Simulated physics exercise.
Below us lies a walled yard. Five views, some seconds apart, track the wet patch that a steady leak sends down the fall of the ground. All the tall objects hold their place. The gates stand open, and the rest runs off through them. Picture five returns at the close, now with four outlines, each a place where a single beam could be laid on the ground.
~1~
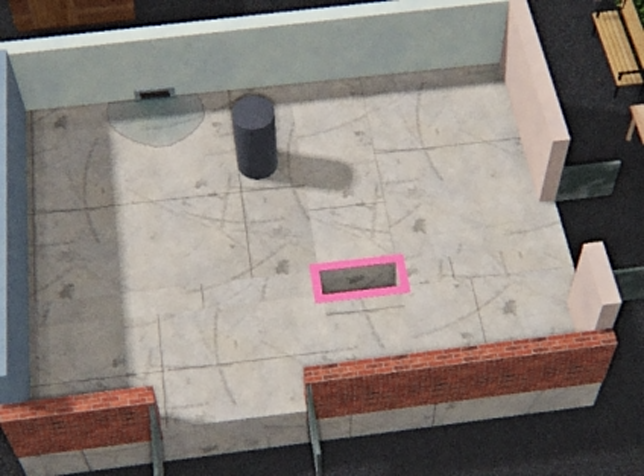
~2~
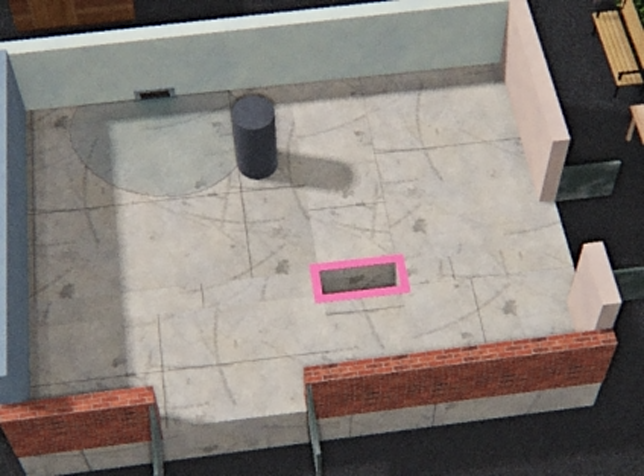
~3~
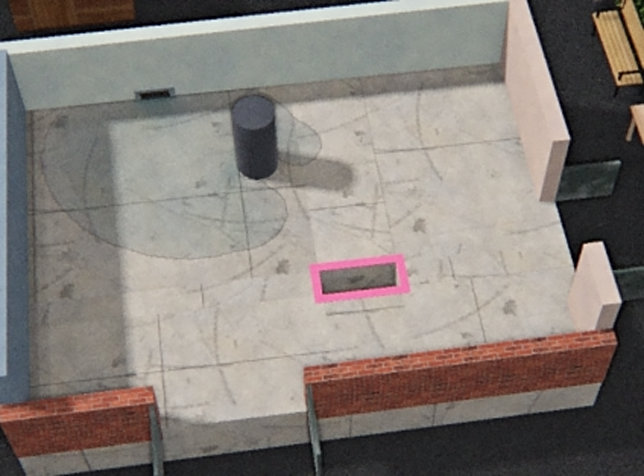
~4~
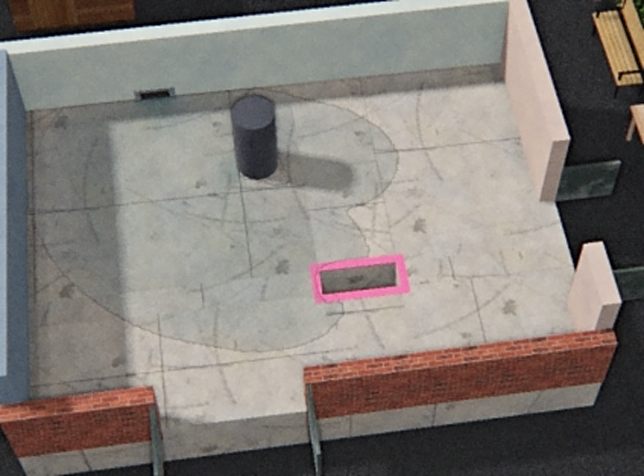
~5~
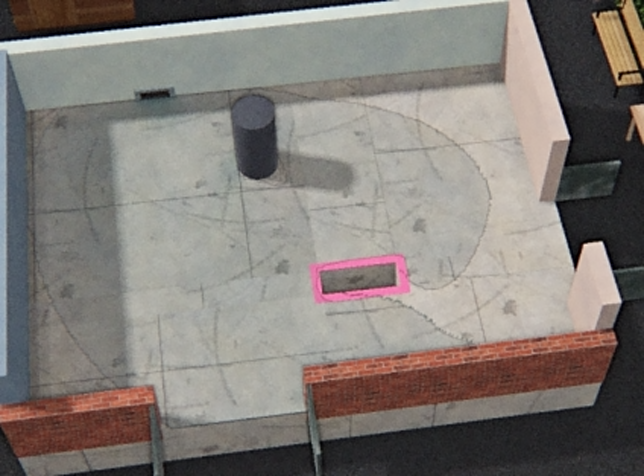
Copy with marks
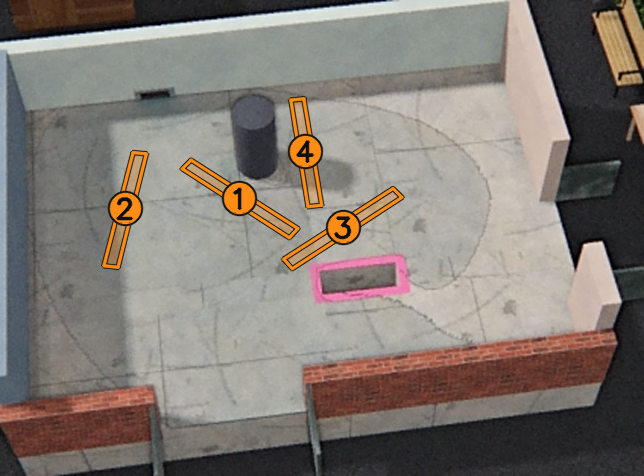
In this clip, water spreads from an opening in the back wall across a walled yard, passing around a dark cylinder, then reaching a pink-edged rectangular pit and covering much of the pale floor.
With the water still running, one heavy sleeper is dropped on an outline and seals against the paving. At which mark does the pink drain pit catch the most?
Choose 4.
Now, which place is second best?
That is place 2.
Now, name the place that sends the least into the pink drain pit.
It is 3.
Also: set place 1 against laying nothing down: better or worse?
Place 1 is worse.
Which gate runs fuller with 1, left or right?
The right gate.
In orange, 1 from (186, 164) to (293, 233); 2 from (110, 266) to (139, 153); 3 from (288, 263) to (397, 192); 4 from (314, 205) to (297, 99).
For place 1, about 15 % of the stream goes into the pink drain pit, about 84 % out by the gates.
For place 2, about 19 % of the stream goes into the pink drain pit, about 81 % out by the gates.
For place 3, about 4 % of the stream goes into the pink drain pit, about 95 % out by the gates.
For place 4, about 28 % of the stream goes into the pink drain pit, about 71 % out by the gates.
